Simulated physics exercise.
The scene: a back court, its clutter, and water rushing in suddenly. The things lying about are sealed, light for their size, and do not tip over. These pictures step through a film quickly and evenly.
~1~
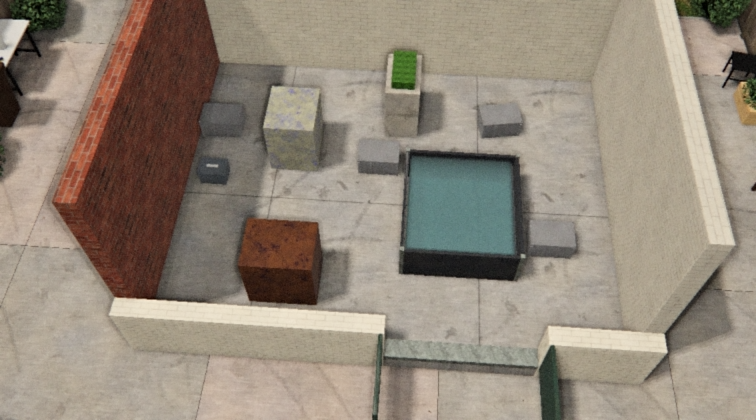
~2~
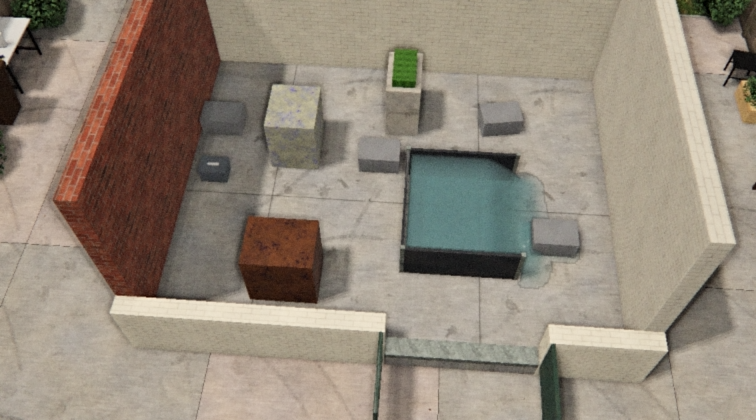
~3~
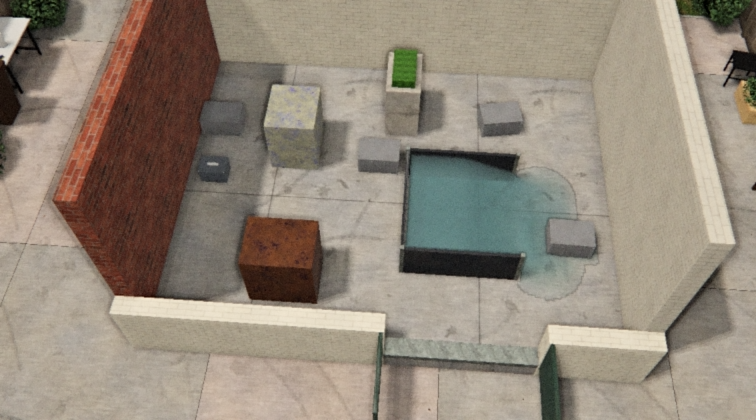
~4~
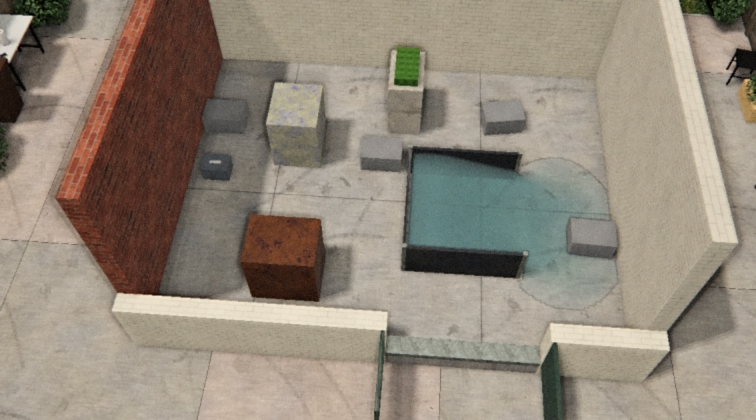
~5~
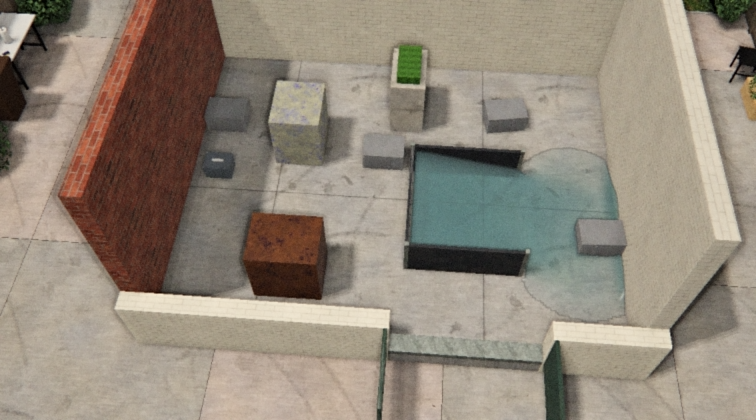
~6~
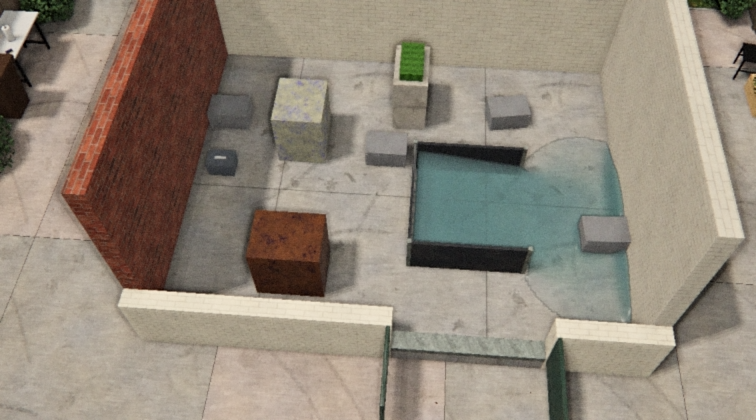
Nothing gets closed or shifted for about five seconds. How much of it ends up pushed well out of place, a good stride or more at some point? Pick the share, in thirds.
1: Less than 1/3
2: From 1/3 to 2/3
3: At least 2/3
The answer is 2.
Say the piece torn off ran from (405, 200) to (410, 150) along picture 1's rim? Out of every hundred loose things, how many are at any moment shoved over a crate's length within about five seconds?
60 % or thereabouts.
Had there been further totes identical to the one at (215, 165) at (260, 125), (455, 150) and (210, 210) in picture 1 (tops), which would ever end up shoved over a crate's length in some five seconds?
The first sits tight, the second sits tight, the third sits tight.
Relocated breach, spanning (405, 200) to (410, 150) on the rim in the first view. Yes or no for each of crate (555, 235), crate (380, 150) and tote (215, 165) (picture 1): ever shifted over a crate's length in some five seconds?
Taking them in order, less than that, displaced that much, displaced that much.
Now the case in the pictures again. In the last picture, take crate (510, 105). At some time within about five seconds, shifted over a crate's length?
Result: The full distance.
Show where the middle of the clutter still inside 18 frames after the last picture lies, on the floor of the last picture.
Mean position: About (348, 174).
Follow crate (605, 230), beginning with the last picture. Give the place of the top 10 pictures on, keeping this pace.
At about (600, 298).
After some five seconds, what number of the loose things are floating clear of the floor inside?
Tally at that point: 1.
A moment on, 1 of 5 are well off their spots; 1 afloat.
Next, 1 of 5 are well off their spots; 1 afloat.
Later, 1 of 5 are well off their spots; 0 afloat.
In the end, 2 of 5 are well off their spots, and 2 have been at some point; 1 afloat.
